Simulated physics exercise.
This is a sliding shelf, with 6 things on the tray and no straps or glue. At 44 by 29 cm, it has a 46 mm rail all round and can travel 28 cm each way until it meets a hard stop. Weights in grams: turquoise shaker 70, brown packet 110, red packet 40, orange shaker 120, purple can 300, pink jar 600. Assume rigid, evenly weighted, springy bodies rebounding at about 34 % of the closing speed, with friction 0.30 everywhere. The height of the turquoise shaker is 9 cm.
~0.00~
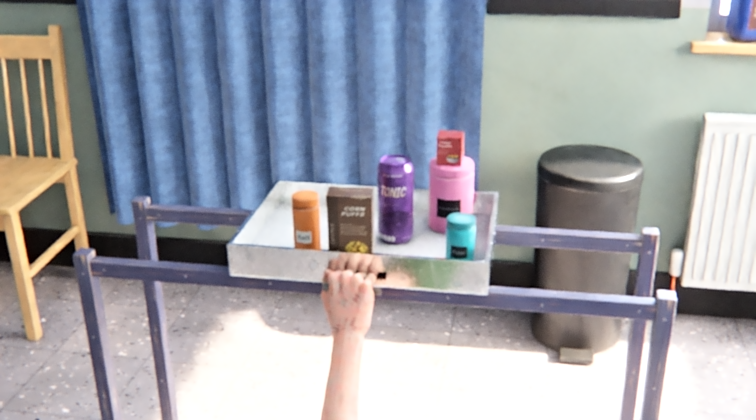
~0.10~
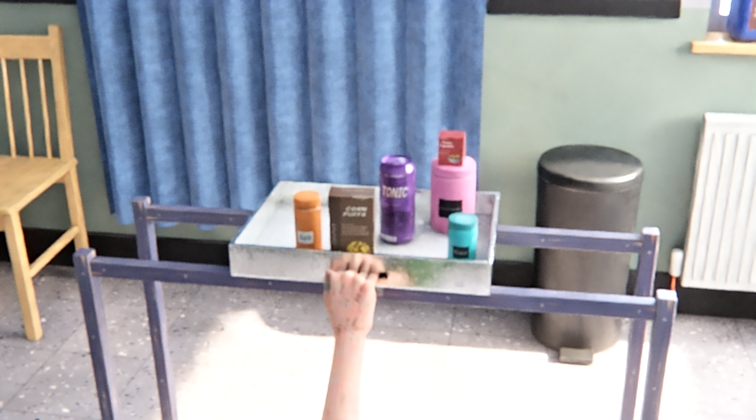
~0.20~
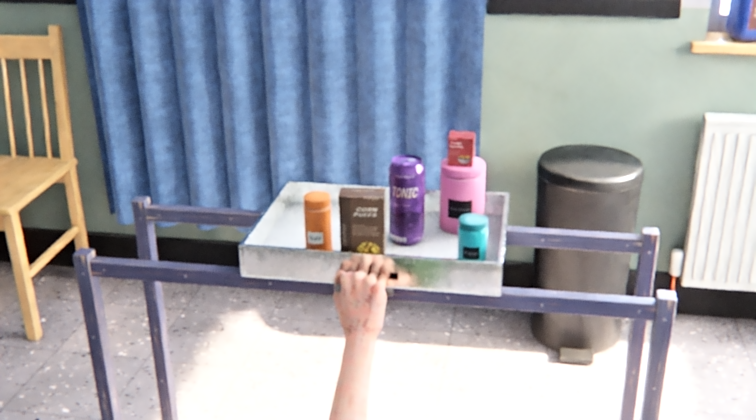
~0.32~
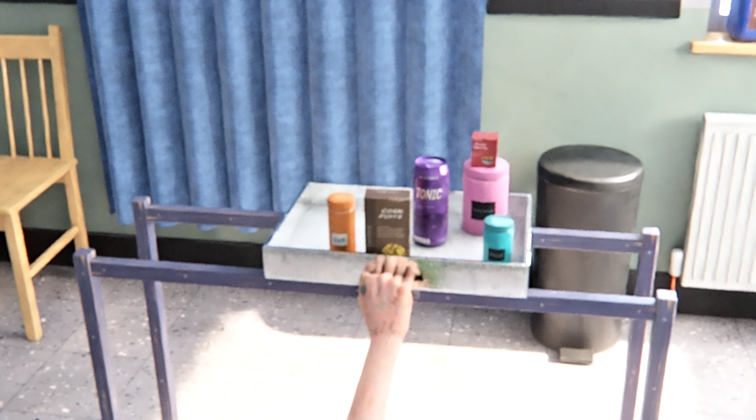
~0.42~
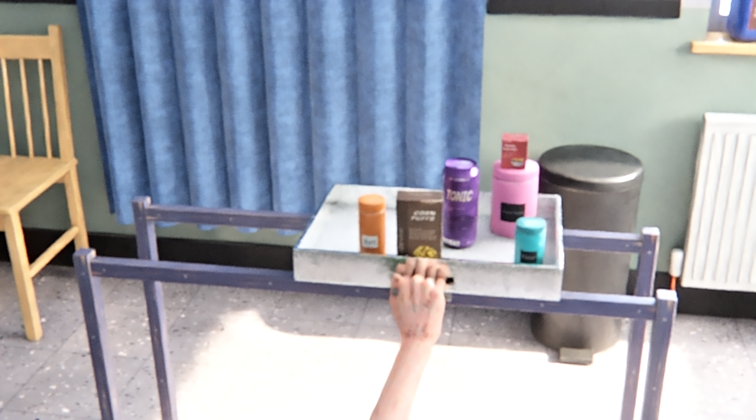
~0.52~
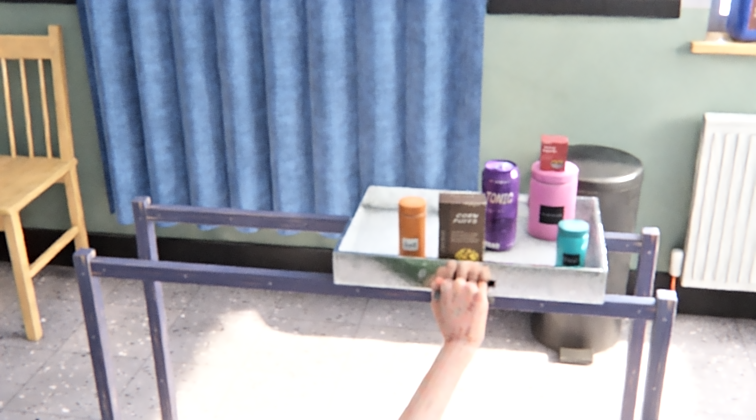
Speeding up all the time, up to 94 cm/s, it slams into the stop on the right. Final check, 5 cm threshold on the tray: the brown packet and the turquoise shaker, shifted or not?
As I see it, brown packet: Beyond the limit; turquoise shaker: Within the limit.
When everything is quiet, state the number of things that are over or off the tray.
Altogether, 1.
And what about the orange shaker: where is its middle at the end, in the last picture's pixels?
It ends up near (543, 241).
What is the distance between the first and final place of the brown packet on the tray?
Roughly 13 centimetres.
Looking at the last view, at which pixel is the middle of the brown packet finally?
It winds up close to (597, 246).
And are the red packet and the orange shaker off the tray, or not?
Red packet: Out of bounds; orange shaker: In bounds.
After 0.72 s, tray has slid 28 cm right; brown packet moved 7 cm near (558, 243); red packet 8° off upright; orange shaker moved 7 cm.
After 0.92 s, tray has slid 28 cm right; red packet now off the tray; brown packet moved 13 cm near (597, 246); orange shaker moved 14 cm.
In the end (1.3 s), off the tray, red packet; not toppled but over 5 cm from the start, brown packet, orange shaker and purple can; the other 2 under 5 cm from the start. At the end, from the last picture's camera, brown packet near (597, 246), turquoise shaker near (630, 253).
